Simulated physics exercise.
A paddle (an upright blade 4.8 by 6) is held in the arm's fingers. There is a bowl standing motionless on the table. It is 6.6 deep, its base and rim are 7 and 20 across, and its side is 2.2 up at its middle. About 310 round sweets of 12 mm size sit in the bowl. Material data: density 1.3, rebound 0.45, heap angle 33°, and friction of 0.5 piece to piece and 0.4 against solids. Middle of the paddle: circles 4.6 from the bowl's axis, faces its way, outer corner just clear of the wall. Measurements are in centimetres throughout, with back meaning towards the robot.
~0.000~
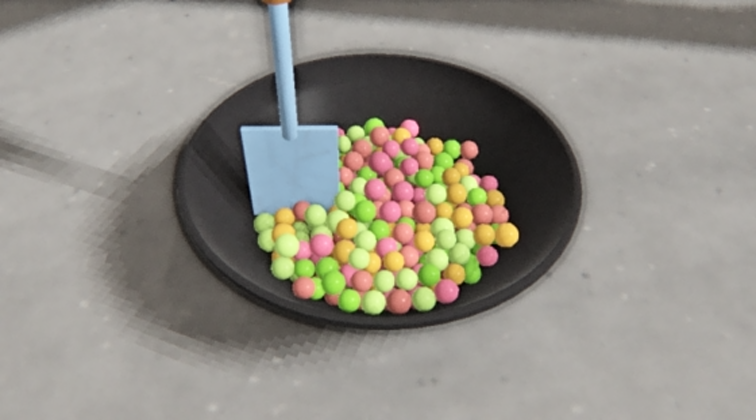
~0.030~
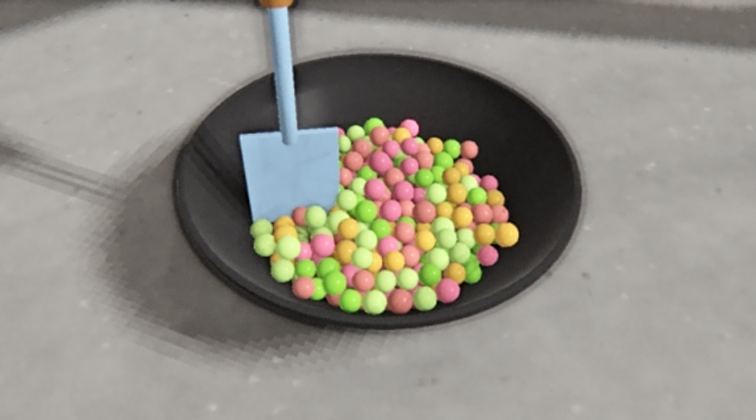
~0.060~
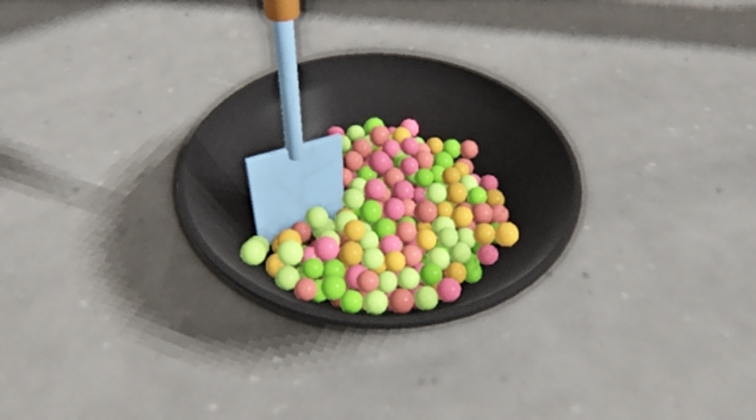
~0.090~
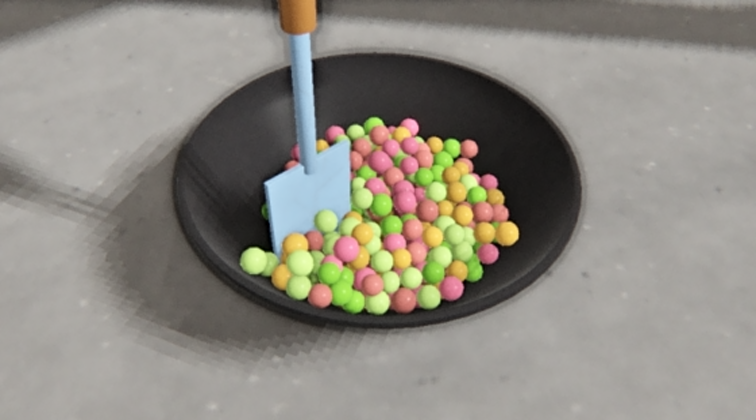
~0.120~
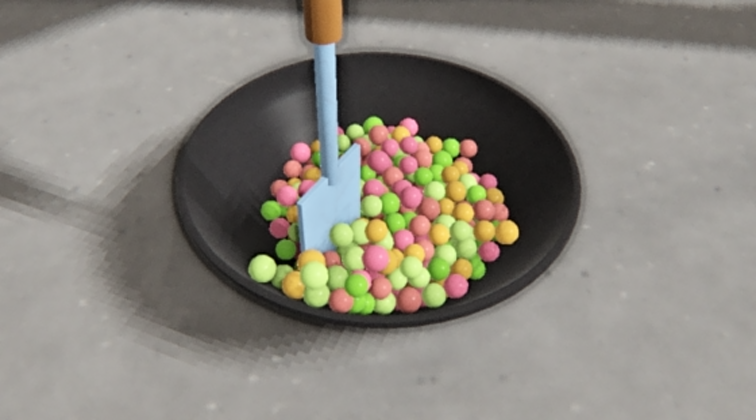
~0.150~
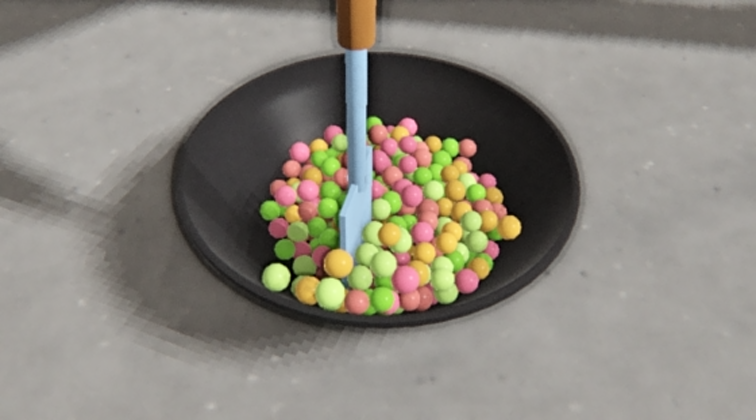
A pale blue spatula with an orange-brown handle stands at the left of a black bowl, its flat blade facing the viewer beside a heap of green, pink and orange balls. It sweeps toward the front and right, turning nearly edge-on, pushing nearby balls forward while others appear behind it.
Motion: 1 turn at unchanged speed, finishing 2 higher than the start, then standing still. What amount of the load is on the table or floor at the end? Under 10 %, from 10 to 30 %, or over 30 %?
Under 10 %.
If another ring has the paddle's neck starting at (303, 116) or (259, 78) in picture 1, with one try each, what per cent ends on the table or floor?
5 and 0 per cent.
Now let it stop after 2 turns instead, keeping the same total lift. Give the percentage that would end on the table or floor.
About 5 per cent.
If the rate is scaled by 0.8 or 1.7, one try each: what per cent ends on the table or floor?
It would be some 0 and 15 percent respectively.
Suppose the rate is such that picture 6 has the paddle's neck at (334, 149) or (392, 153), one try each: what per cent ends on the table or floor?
Close to 0 and 5 in a hundred.
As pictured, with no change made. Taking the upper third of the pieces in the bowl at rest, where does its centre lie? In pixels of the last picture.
(384, 181).
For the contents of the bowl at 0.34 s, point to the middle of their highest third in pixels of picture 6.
Centre estimate: Approx. (455, 162) px.
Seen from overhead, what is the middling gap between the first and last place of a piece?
Around 2 cm.
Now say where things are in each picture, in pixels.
Paddle neck at (287, 103), 0° round; upper third of the load around (385, 198), from x 265 to 505, top at y 130; 306 in the bowl, in the first frame.
Paddle neck at (287, 108), 7° round; upper third of the load around (382, 208), from x 260 to 505, top at y 130, in the second frame.
Paddle neck at (292, 122), 23° round; upper third of the load around (382, 211), from x 255 to 505, top at y 130, in the third frame.
Paddle neck at (306, 136), 40° round; upper third of the load around (383, 214), from x 255 to 505, top at y 130, in the fourth frame.
Paddle neck at (329, 147), 58° round; upper third of the load around (387, 223), from x 260 to 505, top at y 125, in the fifth frame.
Paddle neck at (357, 153), 75° round; upper third of the load around (401, 226), from x 270 to 510, top at y 125; 306 in the bowl, in the sixth frame.
After 0.34 s, 184° round, highest piece 9 above the table; 303 in the bowl, 3 in flight or on the tool.
After 0.53 s, 294° round, highest piece 8 above the table; 299 in the bowl, 6 on the table or floor, 1 in flight or on the tool.
After 0.82 s, 0° round, highest piece 6 above the table; 296 in the bowl, 10 on the table or floor.
After 1.52 s, 0° round, highest piece 6 above the table; 296 in the bowl, 10 on the table or floor.
At rest, 296 in the bowl, 10 on the table or floor. That is 3 % on the table or floor.
